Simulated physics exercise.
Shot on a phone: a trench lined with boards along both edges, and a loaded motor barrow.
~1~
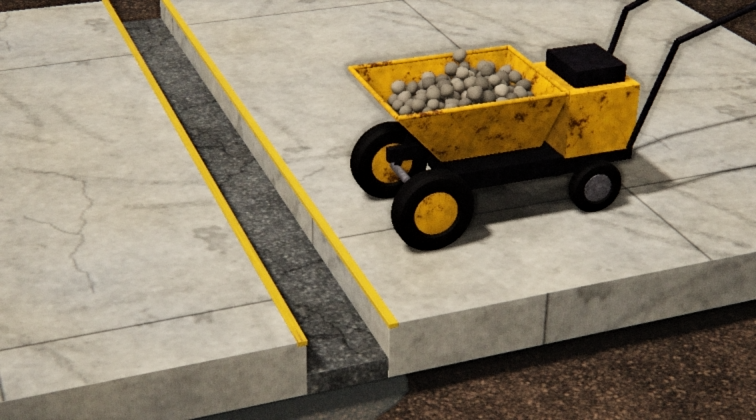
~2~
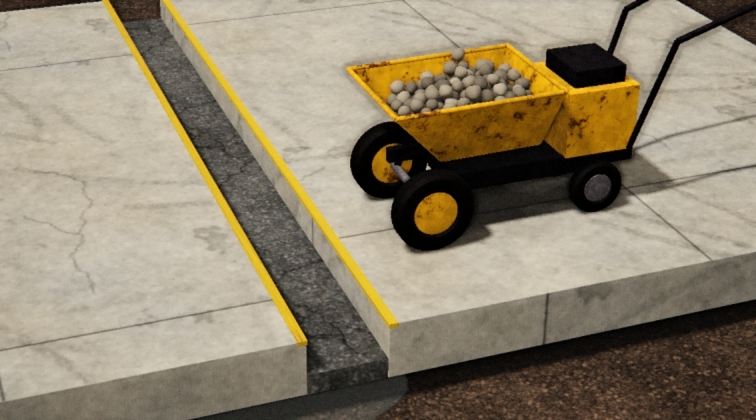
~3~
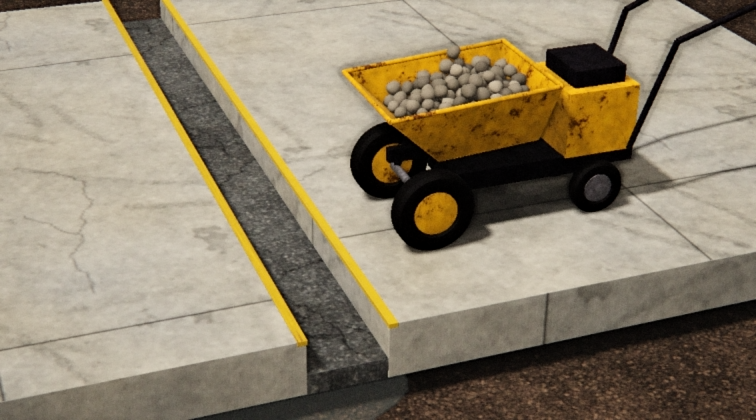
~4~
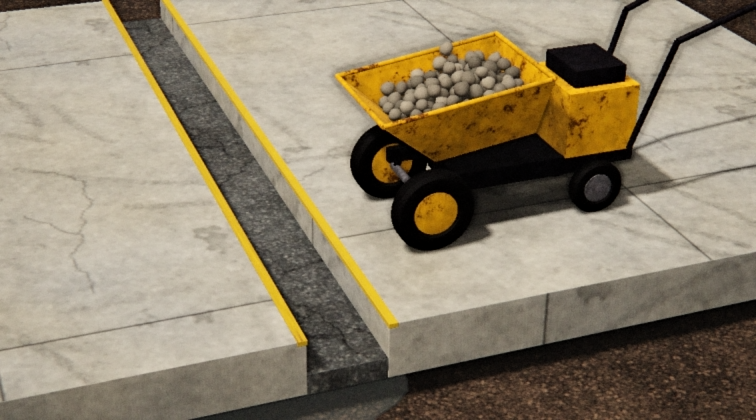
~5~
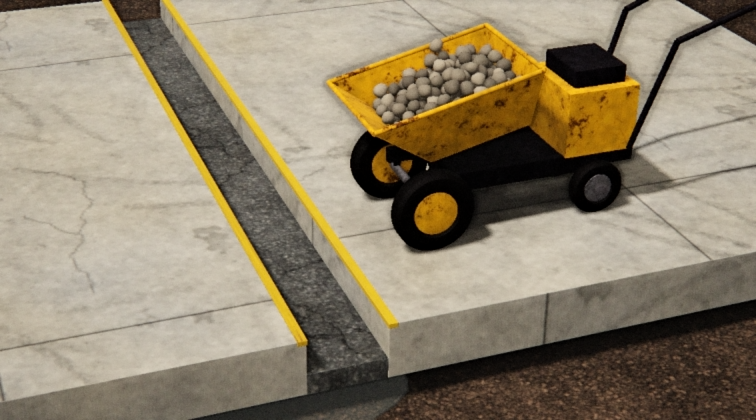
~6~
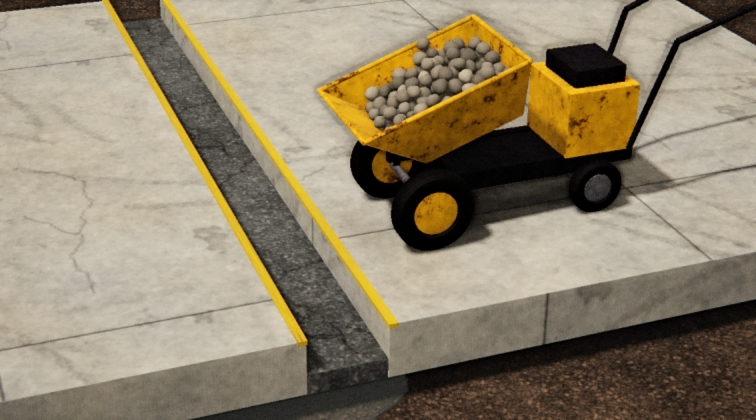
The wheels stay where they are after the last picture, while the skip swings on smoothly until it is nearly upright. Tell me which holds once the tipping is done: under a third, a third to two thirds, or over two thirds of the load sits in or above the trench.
As it goes, the trench's share passes two-thirds.
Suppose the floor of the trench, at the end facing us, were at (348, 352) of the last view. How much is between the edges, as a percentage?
Estimate: Approx. 70 in a hundred.
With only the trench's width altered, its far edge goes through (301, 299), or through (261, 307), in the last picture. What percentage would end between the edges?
50 % then 90 %, roughly.
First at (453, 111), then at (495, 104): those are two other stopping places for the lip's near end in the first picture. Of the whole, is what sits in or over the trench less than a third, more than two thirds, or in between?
Note - position 1: More than two thirds; position 2: Between a third and two thirds.
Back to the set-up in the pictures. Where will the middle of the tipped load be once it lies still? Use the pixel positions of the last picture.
I'd say the middle ends up at about (273, 256).
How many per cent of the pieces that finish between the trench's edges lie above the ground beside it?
Close to 5 percent.
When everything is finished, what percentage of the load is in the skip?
It comes to about 0 percent.
Shortly afterwards, skip tipped steeply; the whole lot in the skip.
Next, skip tipped right over; near two thirds in the skip; near a quarter in or heaped over the trench; only a few beyond it; only a few falling.
Some moments later, skip tipped right over; only a few in the skip; the bulk in or heaped over the trench; near a quarter beyond it.
In the end, skip tipped right over; the bulk in or heaped over the trench; near a quarter beyond it.
